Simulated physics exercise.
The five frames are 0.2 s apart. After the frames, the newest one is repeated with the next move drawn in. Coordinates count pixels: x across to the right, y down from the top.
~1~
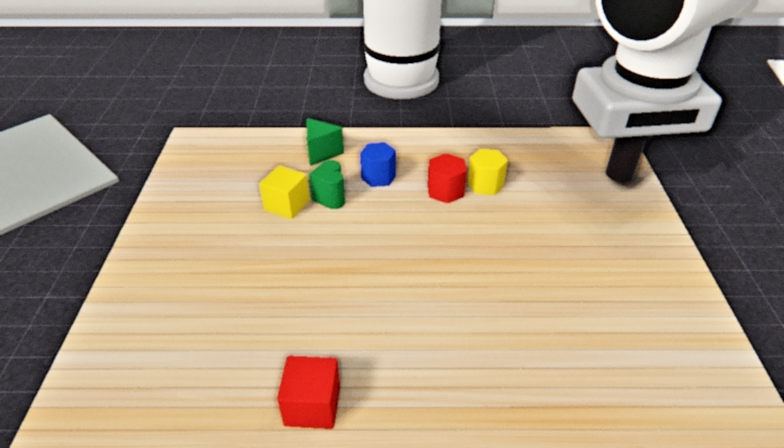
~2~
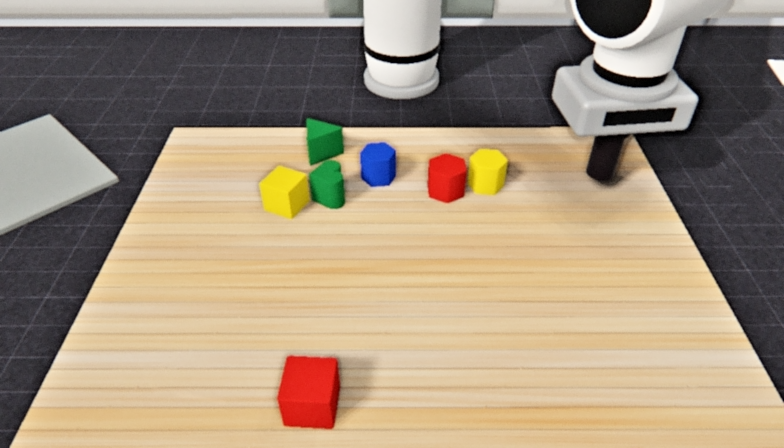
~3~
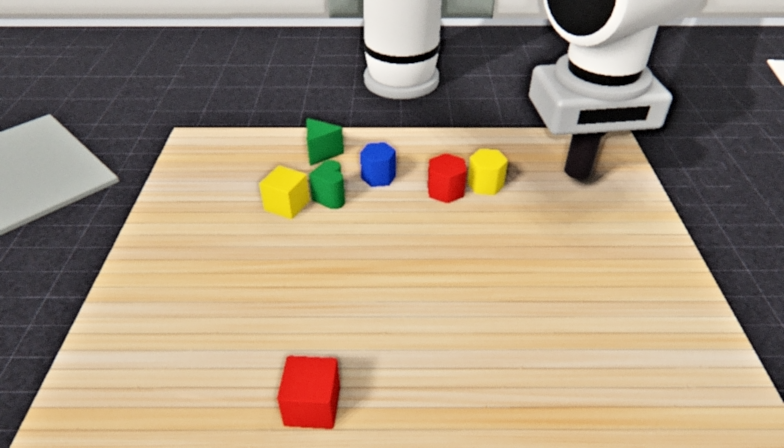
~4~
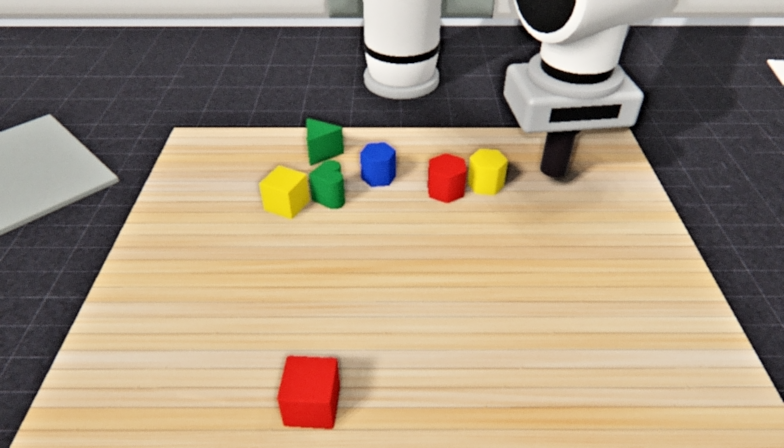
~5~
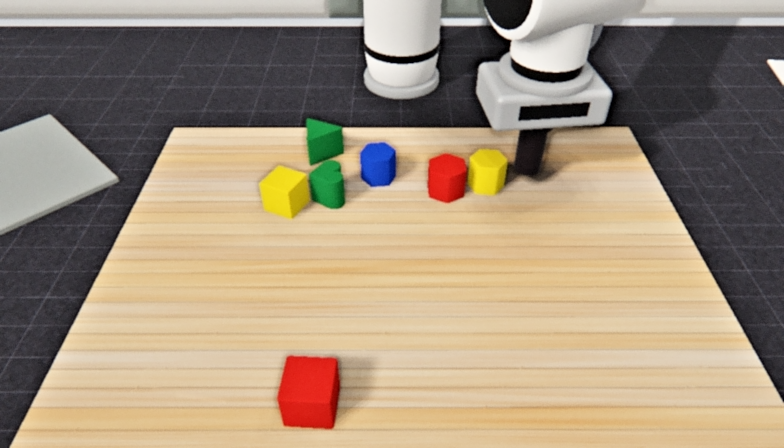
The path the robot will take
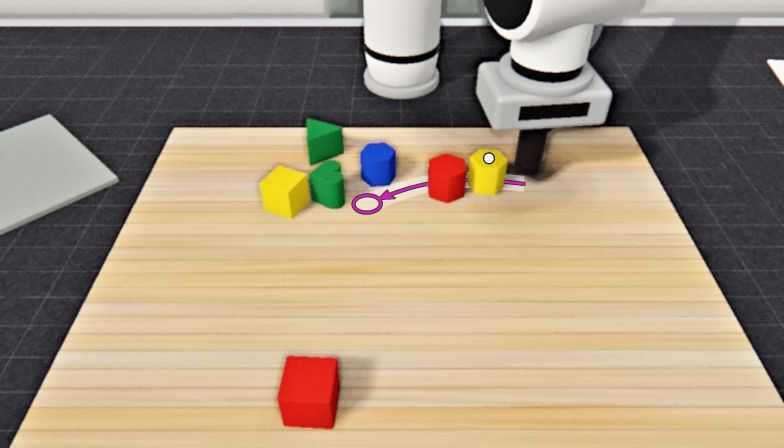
White robot arm sliding its dark peg left along the wooden board's far edge, nearing a yellow hexagon among still coloured blocks.
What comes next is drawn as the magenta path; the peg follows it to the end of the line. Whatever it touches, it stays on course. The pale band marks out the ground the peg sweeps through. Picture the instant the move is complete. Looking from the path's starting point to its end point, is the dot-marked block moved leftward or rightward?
Slides right.
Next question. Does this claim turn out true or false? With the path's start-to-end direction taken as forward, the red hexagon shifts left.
The statement is true.
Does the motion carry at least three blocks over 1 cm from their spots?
Yes - that is the case.
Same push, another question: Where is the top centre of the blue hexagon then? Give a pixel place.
My estimate: (341, 144).
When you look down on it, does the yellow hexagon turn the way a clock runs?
Short answer: Yes.
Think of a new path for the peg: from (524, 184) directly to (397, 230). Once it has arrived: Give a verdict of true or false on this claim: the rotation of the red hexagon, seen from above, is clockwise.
False.
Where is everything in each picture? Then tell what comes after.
In the first picture, peg's lower end at (619, 175); green heart at (328, 171); blue hexagon at (378, 151); red hexagon at (448, 164); yellow hexagon at (489, 158).
In the second picture, peg at (599, 173); blocks still.
In the third picture, peg at (577, 172); blocks still.
In the fourth picture, peg at (553, 170); blocks still.
In the fifth picture, peg at (527, 168); green heart at (328, 171); blue hexagon at (378, 151); red hexagon at (448, 164); yellow hexagon at (489, 158).
Drawn move, from (524, 184) over (469, 180) and (416, 186) to (367, 204); the dot is on the yellow hexagon.
What follows on the original path. One third of the way, peg at (470, 164); red hexagon at (411, 168), turned 35° anticlockwise; yellow hexagon at (441, 155).
Two thirds of the way, peg at (416, 171); blue hexagon at (357, 148); red hexagon at (377, 176), turned 70° anticlockwise; yellow hexagon at (387, 155), turned 40° clockwise.
At the end, peg at (367, 188); green heart at (325, 171); blue hexagon at (341, 144), turned 30° clockwise; red hexagon at (346, 194), turned 110° anticlockwise; yellow hexagon at (355, 160), turned 80° clockwise.
